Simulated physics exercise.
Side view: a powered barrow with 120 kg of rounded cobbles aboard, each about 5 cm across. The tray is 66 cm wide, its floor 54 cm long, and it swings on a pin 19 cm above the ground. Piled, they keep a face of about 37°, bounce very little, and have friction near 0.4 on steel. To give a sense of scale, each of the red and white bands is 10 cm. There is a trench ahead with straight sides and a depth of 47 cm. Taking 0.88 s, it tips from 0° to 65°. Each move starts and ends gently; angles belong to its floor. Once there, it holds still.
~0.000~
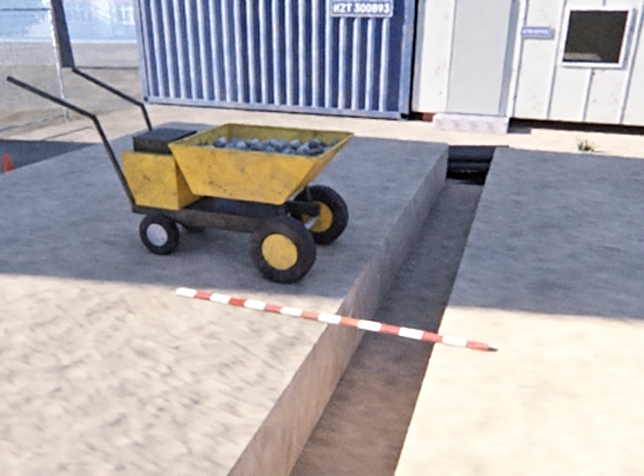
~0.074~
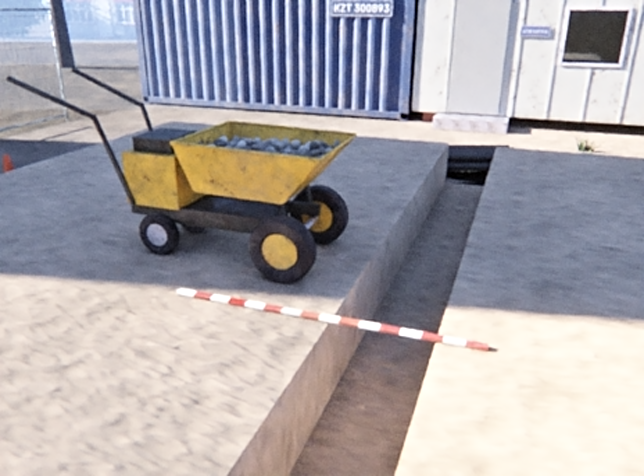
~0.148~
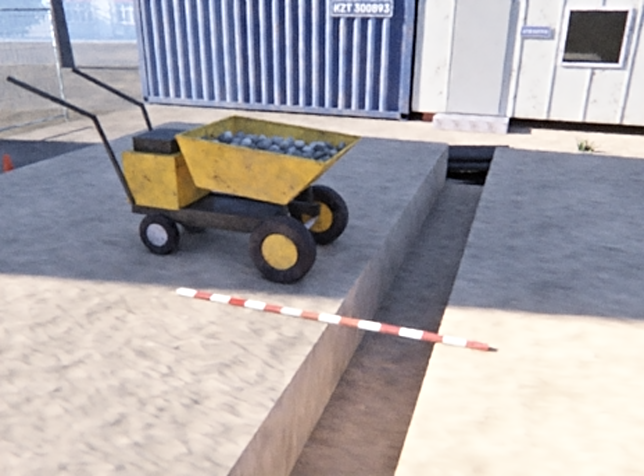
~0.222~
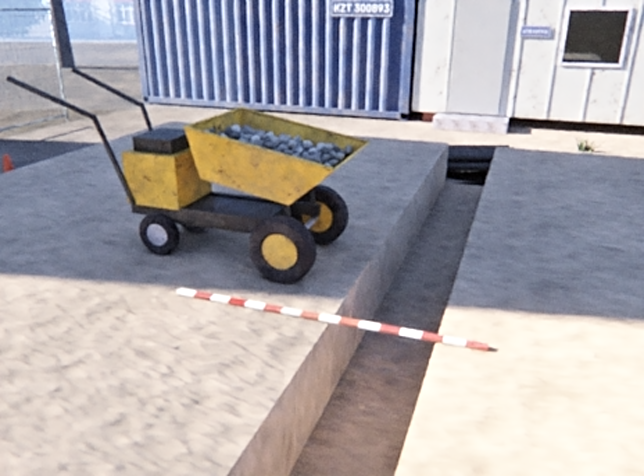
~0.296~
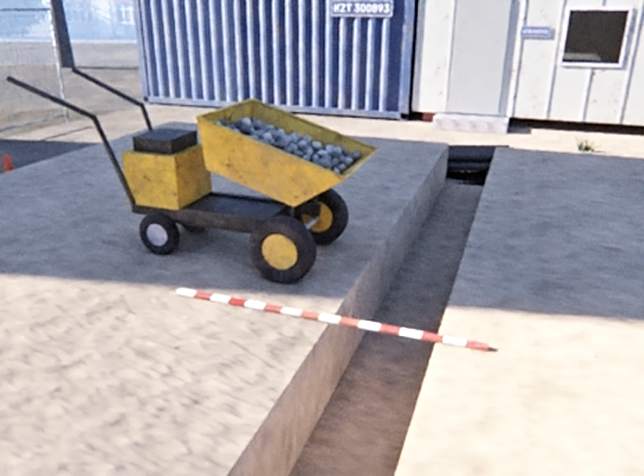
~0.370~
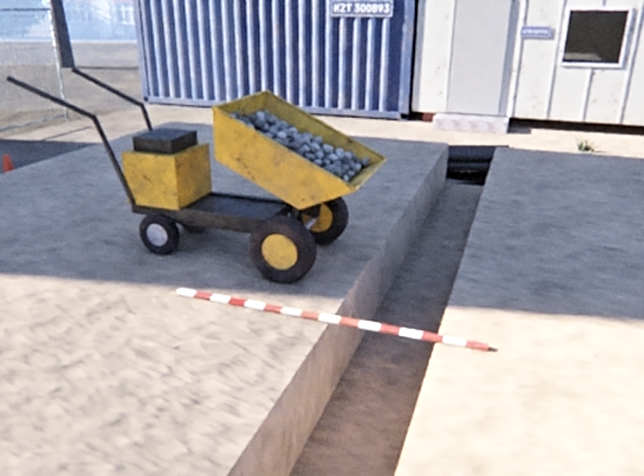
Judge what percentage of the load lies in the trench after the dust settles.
About 86 %.
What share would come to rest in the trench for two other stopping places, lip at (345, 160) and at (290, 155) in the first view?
That gives roughly 55 per cent and roughly 100 per cent.
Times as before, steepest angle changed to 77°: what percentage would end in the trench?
Trench share: Approx. 95%.
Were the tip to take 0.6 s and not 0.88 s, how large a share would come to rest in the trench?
Probably about 75 in a hundred.
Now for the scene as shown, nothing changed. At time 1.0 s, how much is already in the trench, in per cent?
By that point it's something like 25 in a hundred.
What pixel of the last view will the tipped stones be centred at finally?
Roughly at pixel (423, 342).
After 0.7 s the floor is at 55°; 100 % in the tray; the foremost stones are at (380, 223).
After 1.0 s the floor is at 65°; 74 % in the tray, 26 % in the trench; the foremost stones are at (451, 288).
After 1.3 s the floor is at 65°; 32 % in the tray, 54 % in the trench, 14 % past the trench; the foremost stones are at (549, 309).
After 3.3 s the floor is at 65°; 0 % in the tray, 86 % in the trench, 14 % past the trench; the foremost stones are at (642, 337).
